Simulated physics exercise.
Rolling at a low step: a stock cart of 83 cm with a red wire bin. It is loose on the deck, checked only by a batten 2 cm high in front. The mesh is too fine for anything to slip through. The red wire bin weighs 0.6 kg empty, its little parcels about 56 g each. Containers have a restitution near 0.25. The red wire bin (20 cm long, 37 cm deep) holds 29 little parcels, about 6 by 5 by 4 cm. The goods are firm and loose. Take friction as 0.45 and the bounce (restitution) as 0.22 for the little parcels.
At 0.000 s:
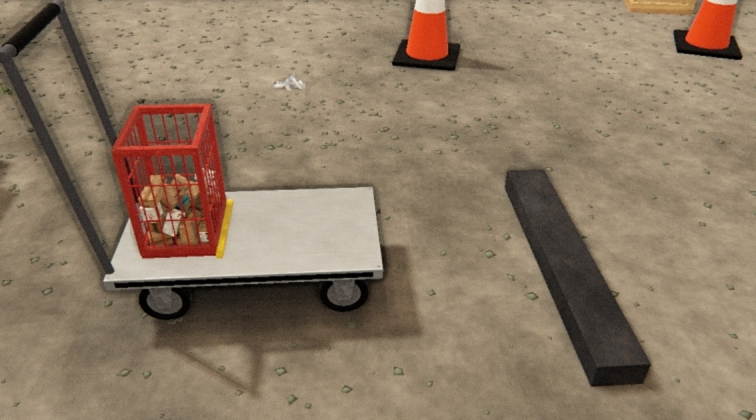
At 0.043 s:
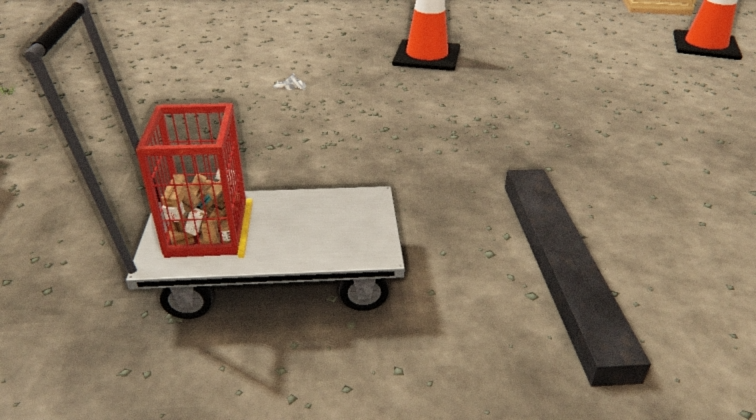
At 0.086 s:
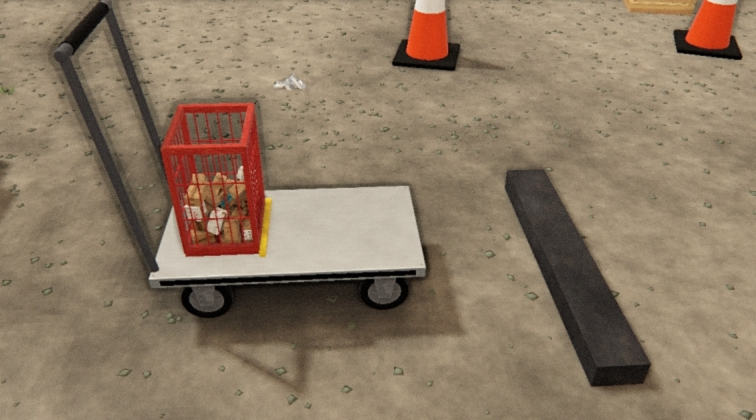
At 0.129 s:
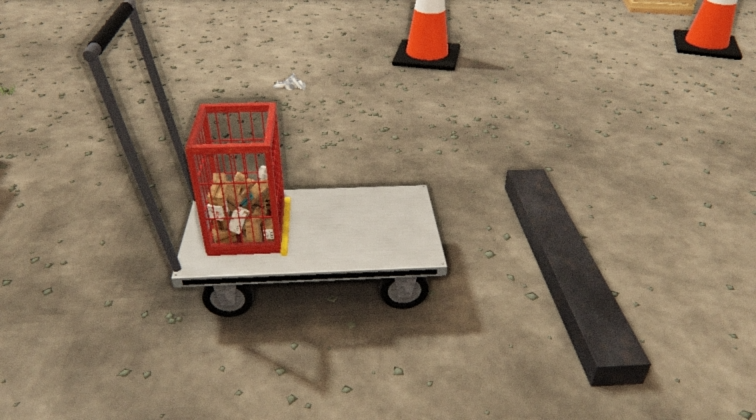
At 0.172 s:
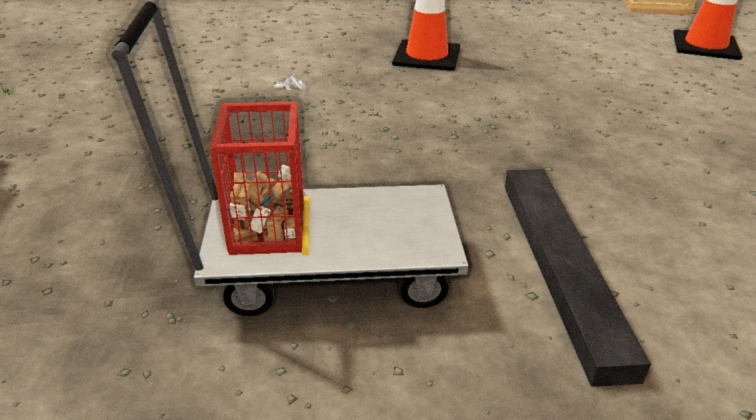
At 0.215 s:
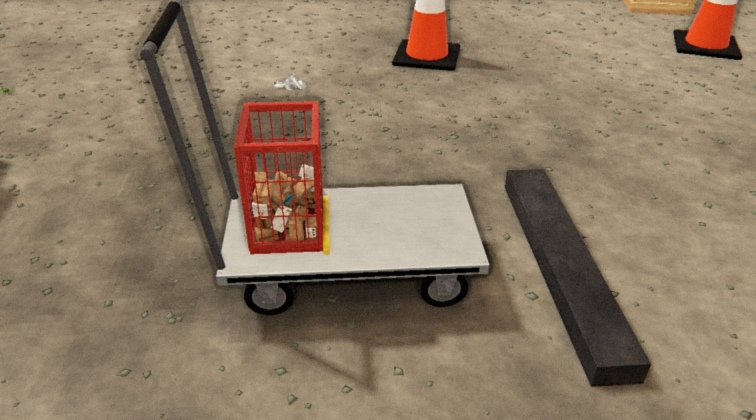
A flat cart carrying a red wire bin of small parcels rolled steadily to the right across the dirt, drawing closer to a long dark beam on the ground, while two orange cones stood behind.
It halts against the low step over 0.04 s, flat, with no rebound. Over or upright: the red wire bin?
The red wire bin remains standing.
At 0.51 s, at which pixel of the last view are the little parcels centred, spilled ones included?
Near (388, 197).
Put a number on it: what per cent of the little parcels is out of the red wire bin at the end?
Near 0 in a hundred.
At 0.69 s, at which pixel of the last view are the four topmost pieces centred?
Around (395, 180).
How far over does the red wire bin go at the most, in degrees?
Roughly 10°.
After 0.39 s, the jolt starts.
After 0.51 s, the red wire bin leans 11° with 0 of 29 out.
After 0.69 s, the red wire bin is upright with 0 of 29 out.
Outcome (at 0.93 s), the red wire bin is upright with 0 of 29 out. Greatest lean of the red wire bin, 11°.
